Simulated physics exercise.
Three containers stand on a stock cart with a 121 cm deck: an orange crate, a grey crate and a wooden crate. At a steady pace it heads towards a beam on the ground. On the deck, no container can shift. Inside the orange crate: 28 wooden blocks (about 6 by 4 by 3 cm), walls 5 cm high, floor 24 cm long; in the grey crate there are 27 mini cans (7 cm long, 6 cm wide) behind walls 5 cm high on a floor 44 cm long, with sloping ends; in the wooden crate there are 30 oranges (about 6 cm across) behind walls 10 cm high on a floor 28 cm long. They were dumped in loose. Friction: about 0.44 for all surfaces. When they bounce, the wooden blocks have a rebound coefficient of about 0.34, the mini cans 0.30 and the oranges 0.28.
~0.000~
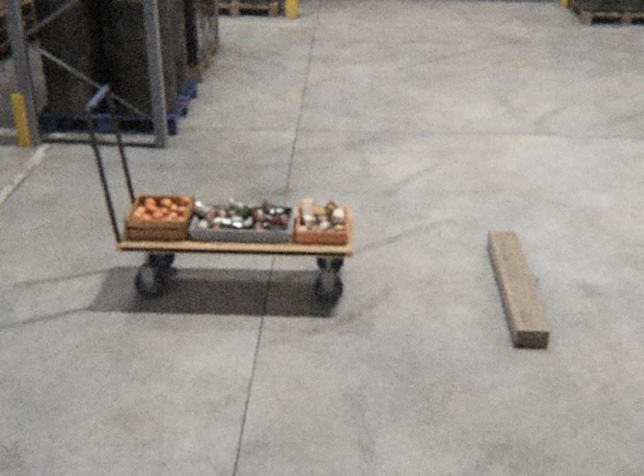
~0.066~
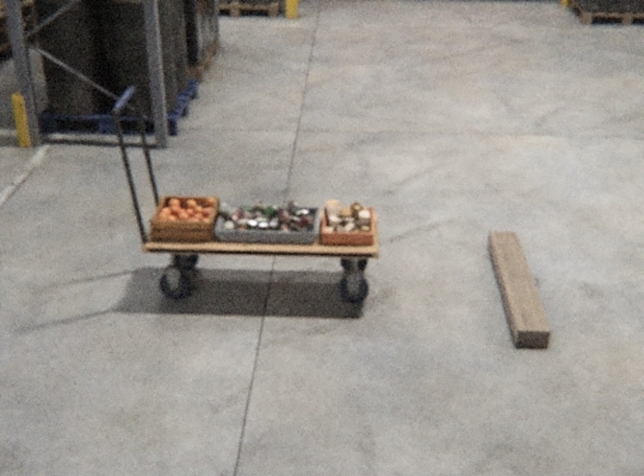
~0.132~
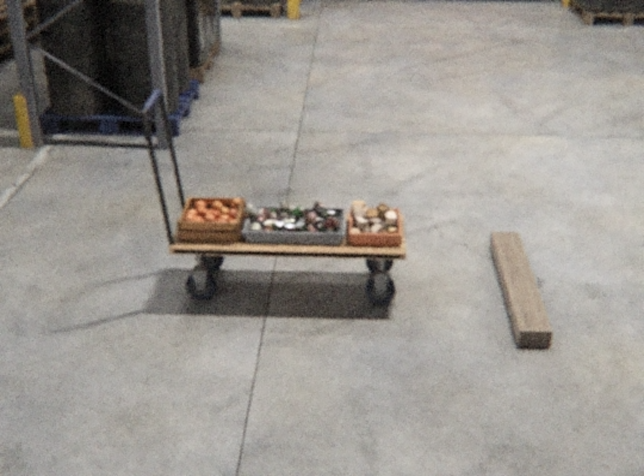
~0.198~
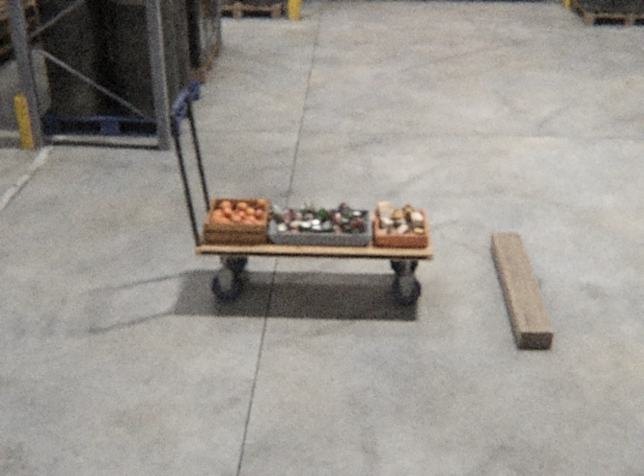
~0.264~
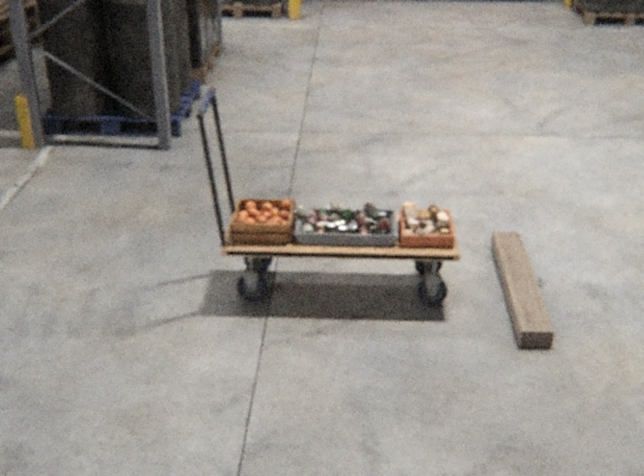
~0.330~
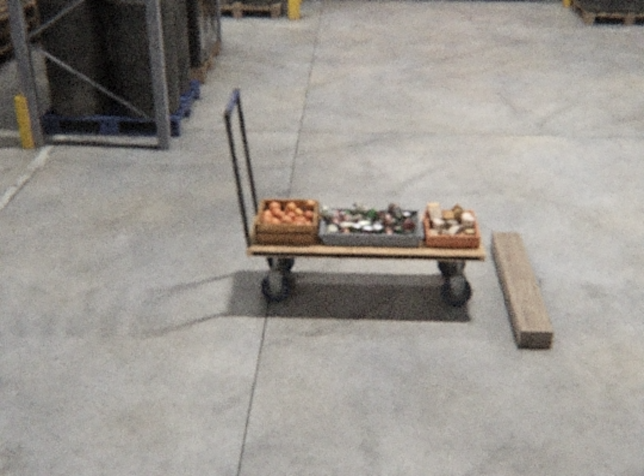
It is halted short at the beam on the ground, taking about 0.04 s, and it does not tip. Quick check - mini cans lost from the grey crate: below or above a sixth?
I bet the spilled fraction overshoots a sixth.
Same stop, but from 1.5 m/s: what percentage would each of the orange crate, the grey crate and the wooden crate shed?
In that case the orange crate sheds 10 per cent of its load, the grey crate 10 per cent, and the wooden crate 0 per cent.
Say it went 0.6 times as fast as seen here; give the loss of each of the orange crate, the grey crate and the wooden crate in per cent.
Then the orange crate sheds 10 per cent, the grey crate 0 per cent, and the wooden crate 0 per cent.
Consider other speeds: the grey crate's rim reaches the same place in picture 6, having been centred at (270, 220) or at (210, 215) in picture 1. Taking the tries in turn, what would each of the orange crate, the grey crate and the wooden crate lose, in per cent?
Orange crate: 10 / 20 percent; grey crate: 10 / 30 percent; wooden crate: 0 / 10 percent.
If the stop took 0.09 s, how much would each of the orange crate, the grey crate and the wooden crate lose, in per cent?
You'd end up with orange crate at 10 %, grey crate at 20 % and wooden crate at 0 %.
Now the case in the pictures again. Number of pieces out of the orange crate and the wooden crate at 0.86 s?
About: Orange crate 6, wooden crate 0.
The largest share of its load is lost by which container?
Answer: The grey crate.
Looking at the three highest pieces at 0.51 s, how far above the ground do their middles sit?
Close to 48 cm, on average.
After 0.41 s, contact.
After 0.51 s, 2 of 28 out of the orange crate, 1 of 27 out of the grey crate and 0 of 30 out of the wooden crate.
After 0.63 s, 5 of 28 out of the orange crate, 5 of 27 out of the grey crate and 0 of 30 out of the wooden crate.
After 0.86 s, 6 of 28 out of the orange crate, 9 of 27 out of the grey crate and 0 of 30 out of the wooden crate.
Outcome (at 1.36 s), 6 of 28 out of the orange crate, 9 of 27 out of the grey crate and 0 of 30 out of the wooden crate. Asked share, 9 of 27, 33 per cent.
